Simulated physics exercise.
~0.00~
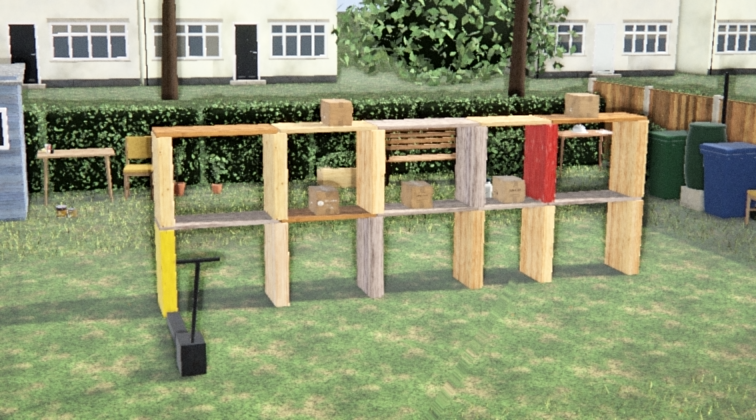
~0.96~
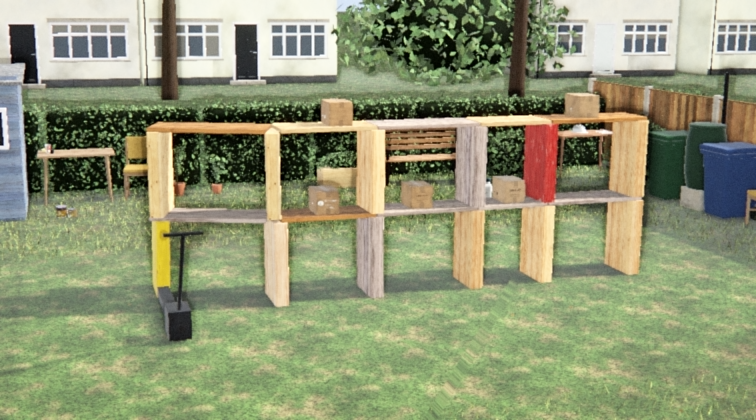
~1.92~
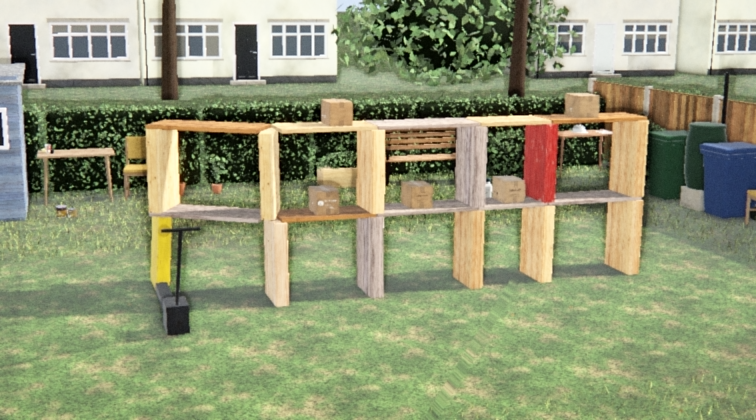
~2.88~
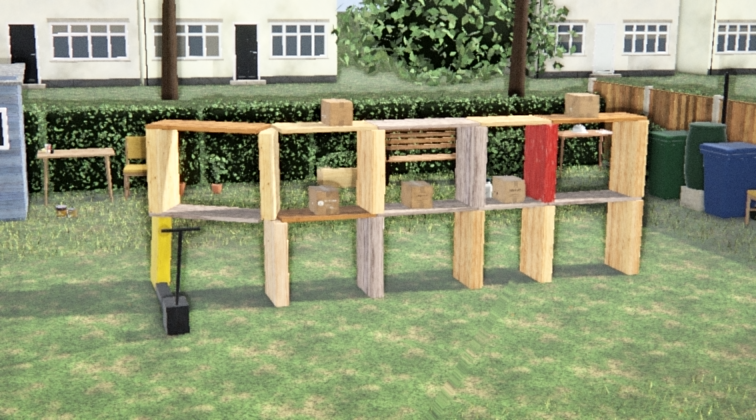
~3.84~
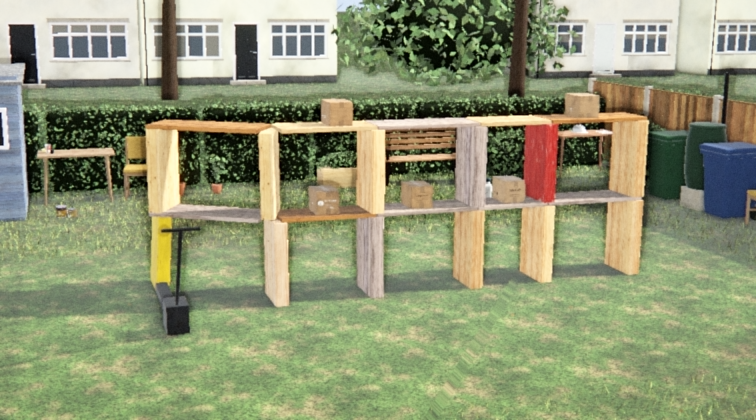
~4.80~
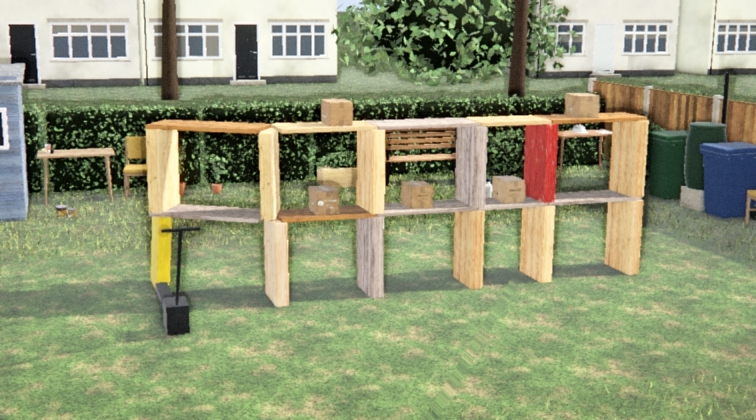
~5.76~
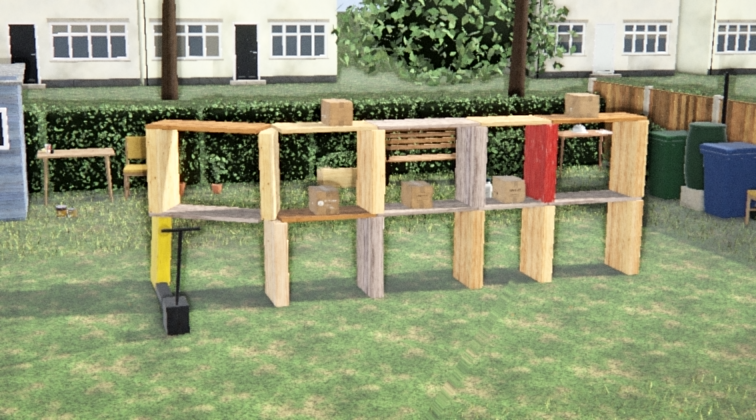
Back garden with a black jack sliding in against the yellow upright of a two-tier timber stack, nudging it slightly, everything staying standing.
